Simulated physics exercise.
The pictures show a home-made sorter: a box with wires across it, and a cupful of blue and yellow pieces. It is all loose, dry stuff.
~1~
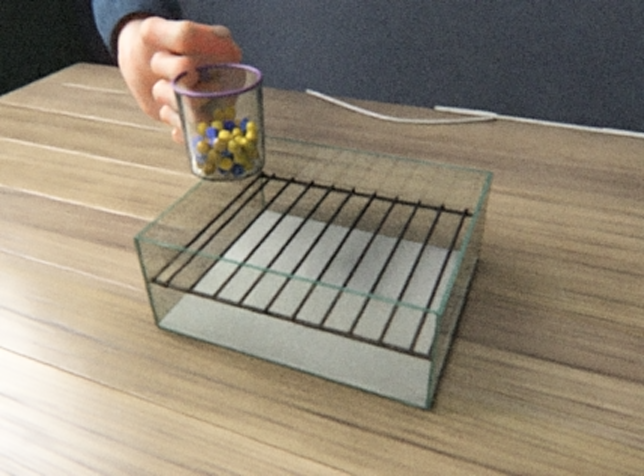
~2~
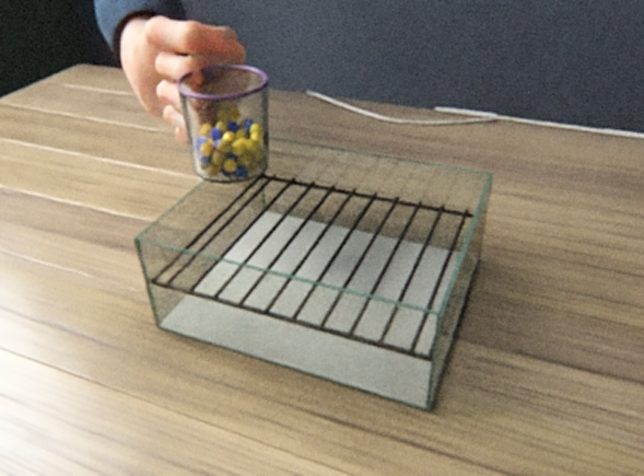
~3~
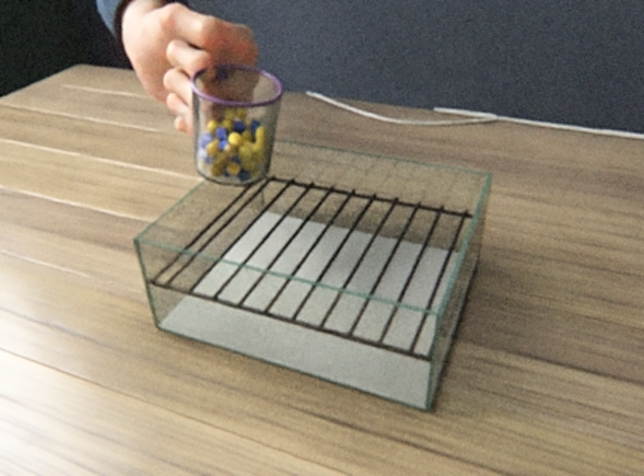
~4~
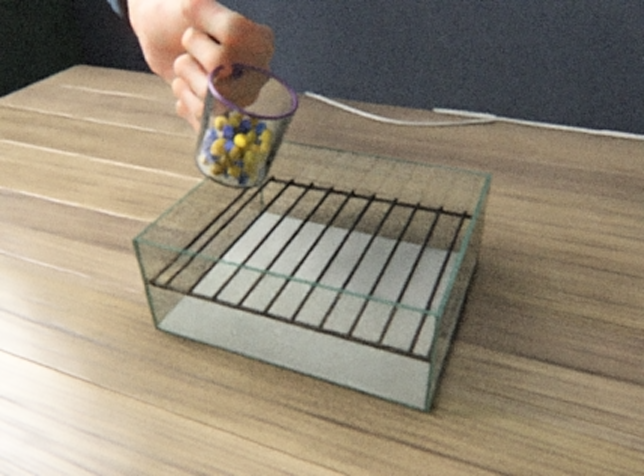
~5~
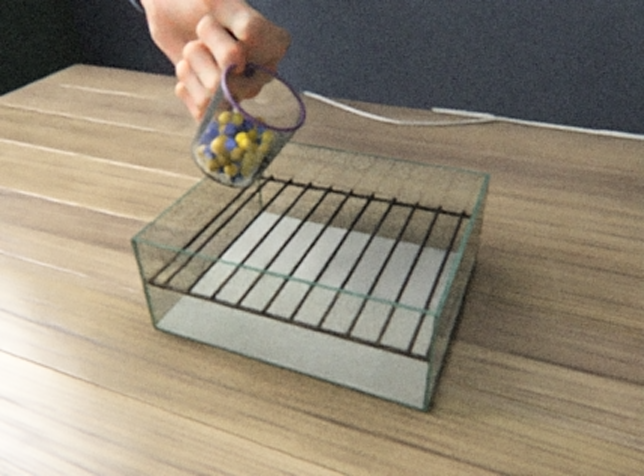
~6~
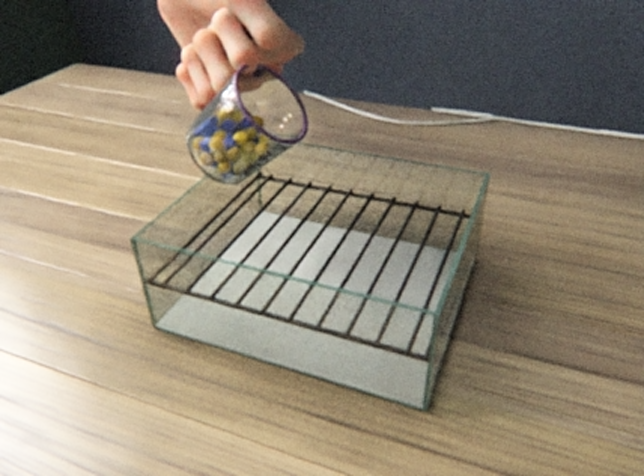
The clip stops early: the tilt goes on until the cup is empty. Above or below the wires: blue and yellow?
The blue ones fall between the wires and the yellow ones fall between the wires.
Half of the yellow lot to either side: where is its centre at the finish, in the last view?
Around (325, 294).
Then, 0.44 s on from there, blue ones, the whole lot in the cup; yellow ones, the whole lot in the cup.
Then, 0.83 s on from there, blue ones, near two thirds in the cup, near a third on or over the wires, a little under the rack; yellow ones, near two thirds in the cup, near a quarter on or over the wires, a little under the rack.
Then, 1.17 s on from there, blue ones, the whole lot under the rack; yellow ones, only a few on or over the wires, all but a few under the rack.
In the end, blue ones, the whole lot under the rack; yellow ones, the whole lot under the rack.
